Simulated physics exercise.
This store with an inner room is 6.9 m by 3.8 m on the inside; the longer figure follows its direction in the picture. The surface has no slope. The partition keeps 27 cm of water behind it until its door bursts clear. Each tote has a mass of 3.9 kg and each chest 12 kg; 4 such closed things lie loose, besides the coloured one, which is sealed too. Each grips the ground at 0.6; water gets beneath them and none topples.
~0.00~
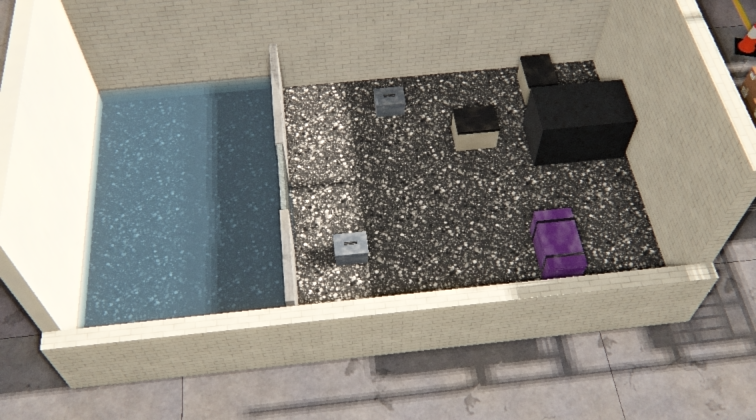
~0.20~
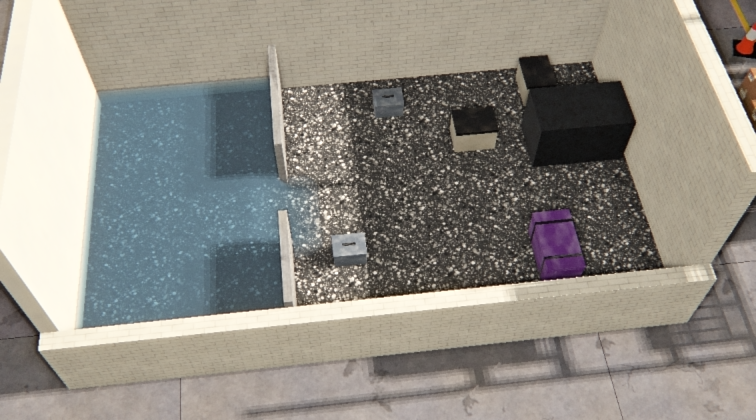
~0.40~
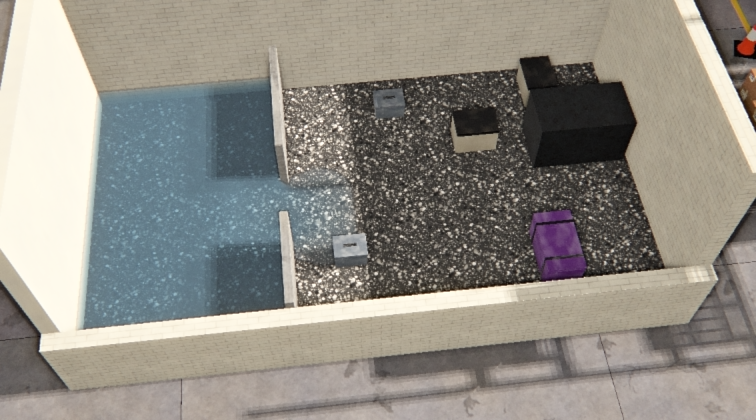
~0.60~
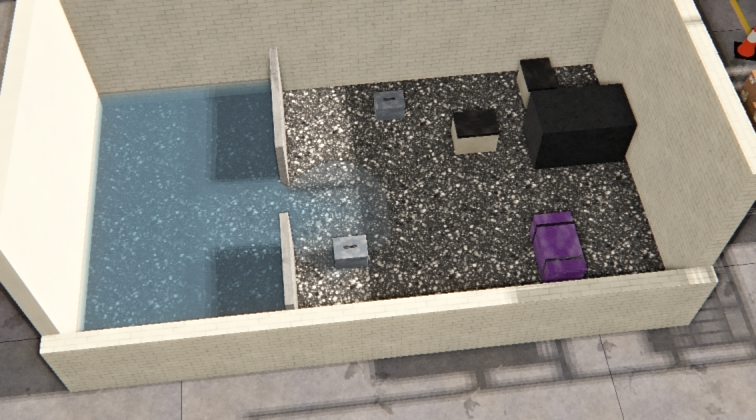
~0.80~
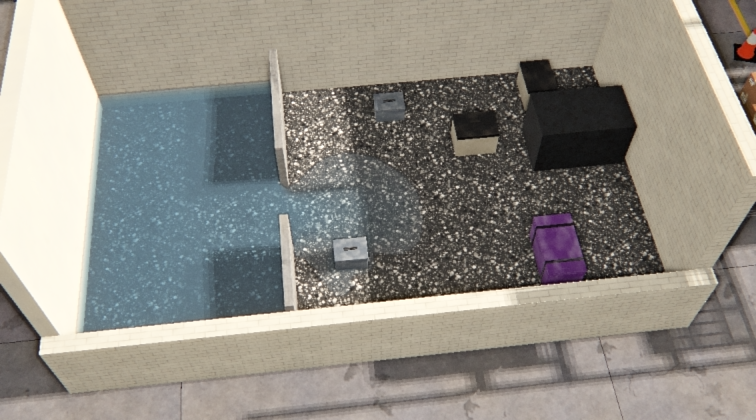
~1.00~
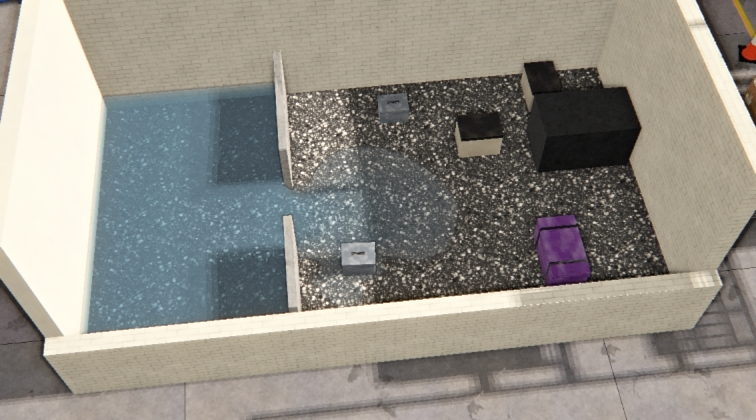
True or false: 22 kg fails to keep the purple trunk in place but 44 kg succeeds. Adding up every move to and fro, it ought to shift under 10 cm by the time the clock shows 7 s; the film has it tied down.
True.
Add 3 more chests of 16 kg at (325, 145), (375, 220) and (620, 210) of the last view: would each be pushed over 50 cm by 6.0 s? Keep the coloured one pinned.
Going one by one: Stays closer, goes farther, stays closer.
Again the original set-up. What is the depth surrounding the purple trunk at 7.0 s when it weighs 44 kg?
Roughly 11 cm.
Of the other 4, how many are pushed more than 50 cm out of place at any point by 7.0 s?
3.
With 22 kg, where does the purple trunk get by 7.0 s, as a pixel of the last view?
About pixel (621, 218).
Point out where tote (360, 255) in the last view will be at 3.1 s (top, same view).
Around (389, 305).
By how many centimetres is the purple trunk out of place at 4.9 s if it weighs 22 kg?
60 cm.
After 1.4 s the purple trunk would be 0 cm from its start with 22 kg and 0 cm from its start with 44 kg; 0 cm of water round it then.
After 3.1 s the purple trunk would be 7 cm from its start with 22 kg and 0 cm from its start with 44 kg; 5 cm of water round it then.
After 4.9 s the purple trunk would be 67 cm from its start with 22 kg and 0 cm from its start with 44 kg; 6 cm of water round it then.
After 7.0 s the purple trunk would be 79 cm from its start with 22 kg and 0 cm from its start with 44 kg; 11 cm of water round it then.
